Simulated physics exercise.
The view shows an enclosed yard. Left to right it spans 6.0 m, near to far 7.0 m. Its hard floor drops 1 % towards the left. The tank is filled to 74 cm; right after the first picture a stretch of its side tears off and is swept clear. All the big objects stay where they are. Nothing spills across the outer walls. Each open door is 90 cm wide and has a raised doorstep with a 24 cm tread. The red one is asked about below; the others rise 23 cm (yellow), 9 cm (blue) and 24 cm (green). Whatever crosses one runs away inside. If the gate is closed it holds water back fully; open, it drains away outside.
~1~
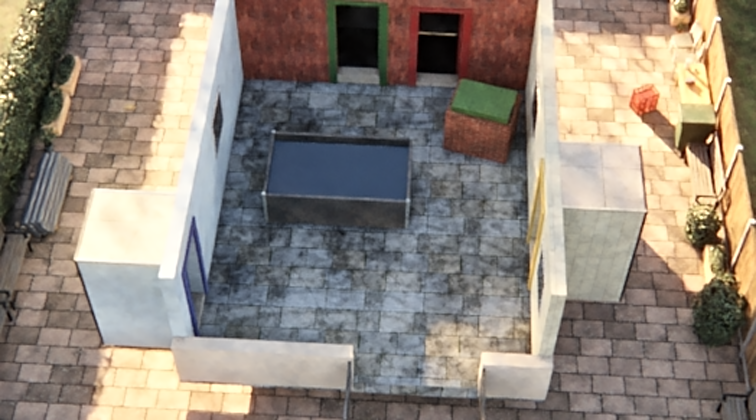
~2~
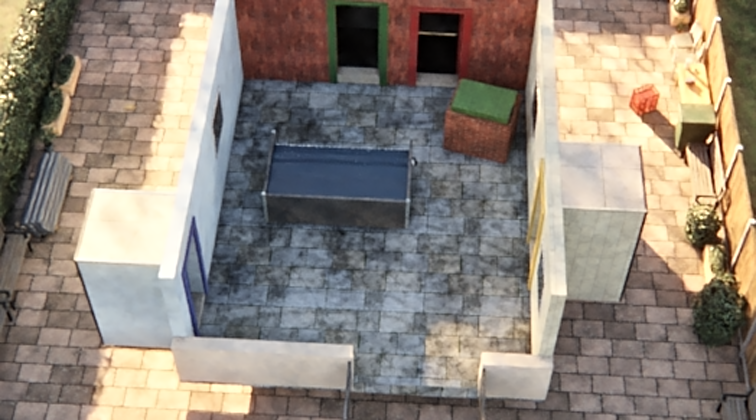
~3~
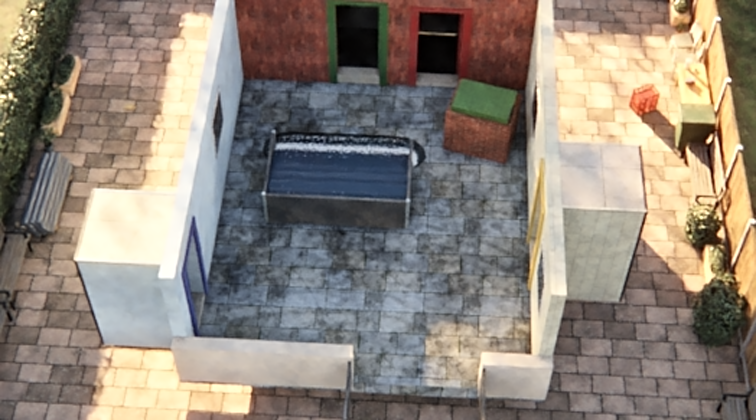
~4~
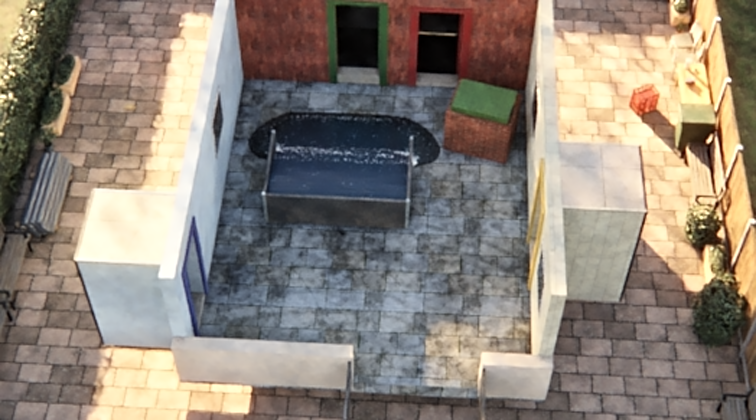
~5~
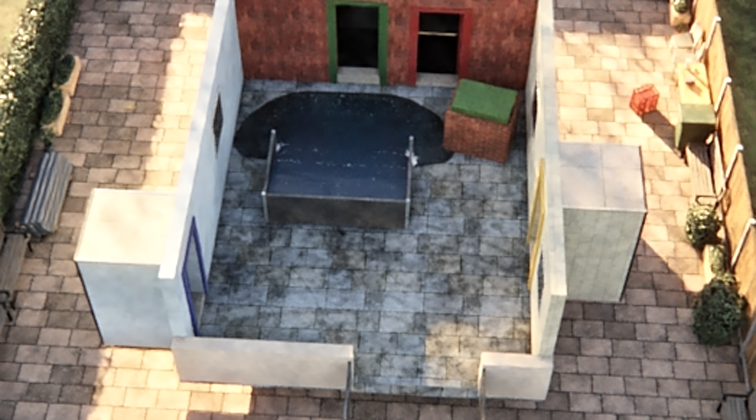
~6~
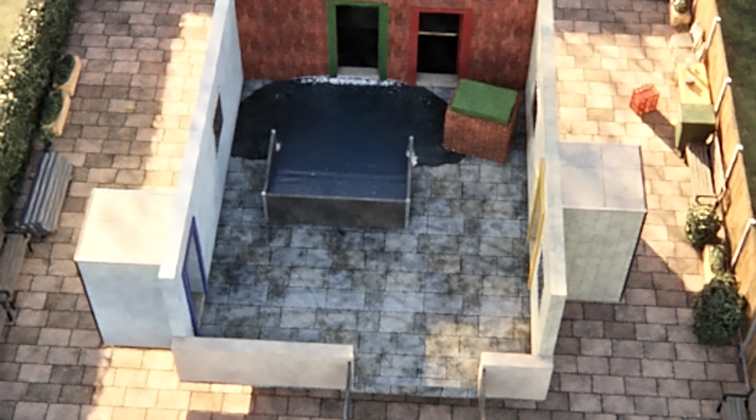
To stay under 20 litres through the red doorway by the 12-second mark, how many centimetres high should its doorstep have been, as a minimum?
At least 22 cm or so.
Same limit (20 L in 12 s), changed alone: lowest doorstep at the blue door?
About 6.5 cm at blue.
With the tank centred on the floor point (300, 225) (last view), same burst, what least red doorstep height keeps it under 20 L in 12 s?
About 16 cm.
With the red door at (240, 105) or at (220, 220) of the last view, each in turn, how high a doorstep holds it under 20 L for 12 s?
About 31 and 5.5 cm.
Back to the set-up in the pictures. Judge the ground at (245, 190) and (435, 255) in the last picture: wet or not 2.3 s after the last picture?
In turn: Flooded, dry.
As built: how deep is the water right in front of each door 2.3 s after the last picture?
In cm: Yellow 0, blue 0, red 18, green 22.
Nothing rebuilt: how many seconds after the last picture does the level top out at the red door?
At about 1.0 s.
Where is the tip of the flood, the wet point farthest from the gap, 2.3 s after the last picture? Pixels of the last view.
Around (524, 95).
Then, 0.7 s after the last picture water covers 25 % of the floor, deepest (50 cm) near (243, 84); 26 cm at the red door, 11 litres in over its 14 cm doorstep.
Then, 2.3 s after the last picture water covers 35 % of the floor, deepest (35 cm) near (524, 114); 18 cm at the red door, 70 litres in over its 14 cm doorstep.
Then, 11.3 s after the last picture water covers 95 % of the floor, deepest (13 cm) near (238, 115); 8 cm at the red door, 93 litres in over its 14 cm doorstep.
At the red door as built, the water peaked near 28 cm, 1.1 s after the last picture.
With a doorstep of 19.5 cm, 33 litres would have come in within the 12 s; with 26.5 cm, 3 litres. So under 20 litres takes about 22 cm.
